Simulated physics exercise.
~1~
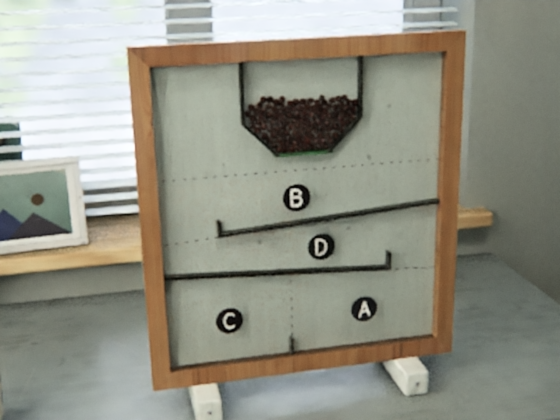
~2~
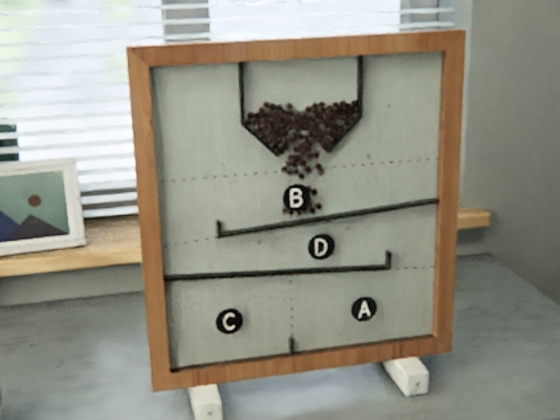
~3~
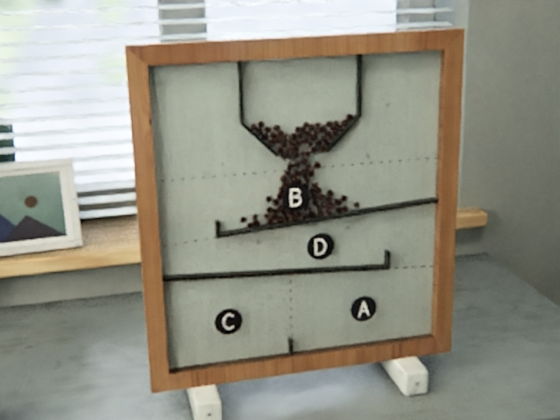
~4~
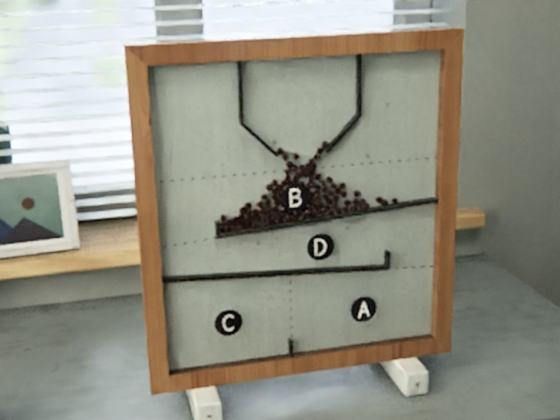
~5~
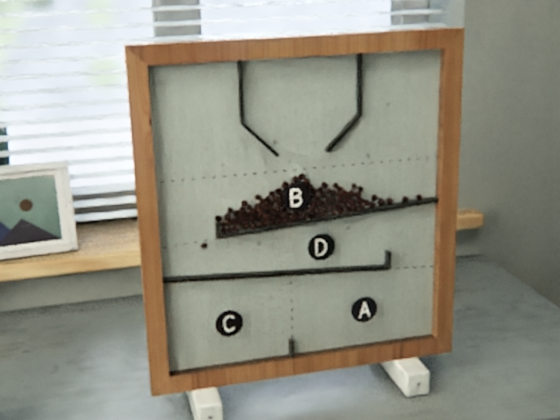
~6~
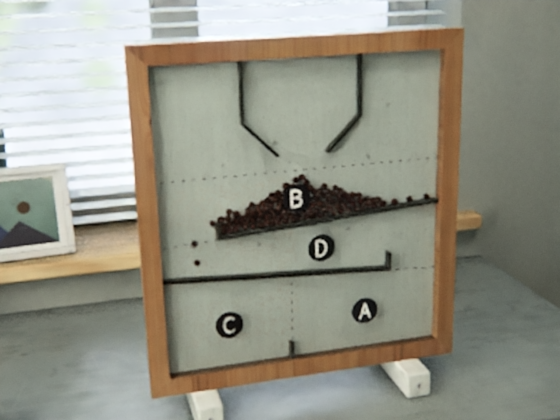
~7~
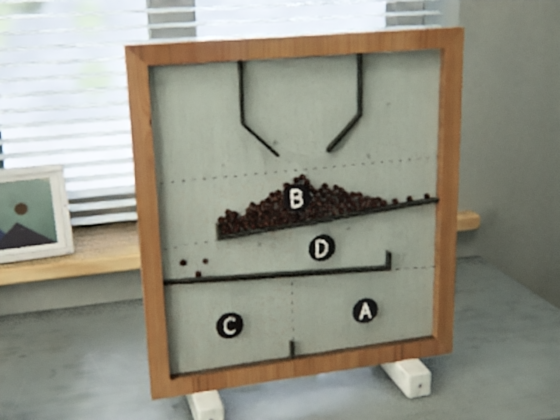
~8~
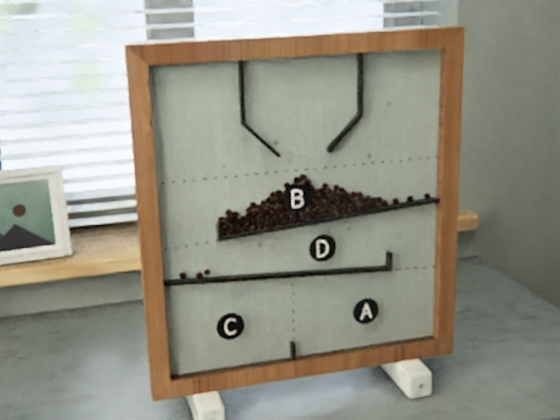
Dark round pills fill a hopper at the top of a clear-faced, wood-framed box on a grey table, seen from the front beside a window with blinds and a small framed print. The hopper's bottom opens and the pills pour down through the middle onto a sloping ledge, piling up around the letter B. The hopper empties, and the heap spreads along the ledge. A few pills slip off its left end and drop onto the lower ledge. Nearly all settle in a broad mound in B, a few rest at left in D, and A and C stay empty.
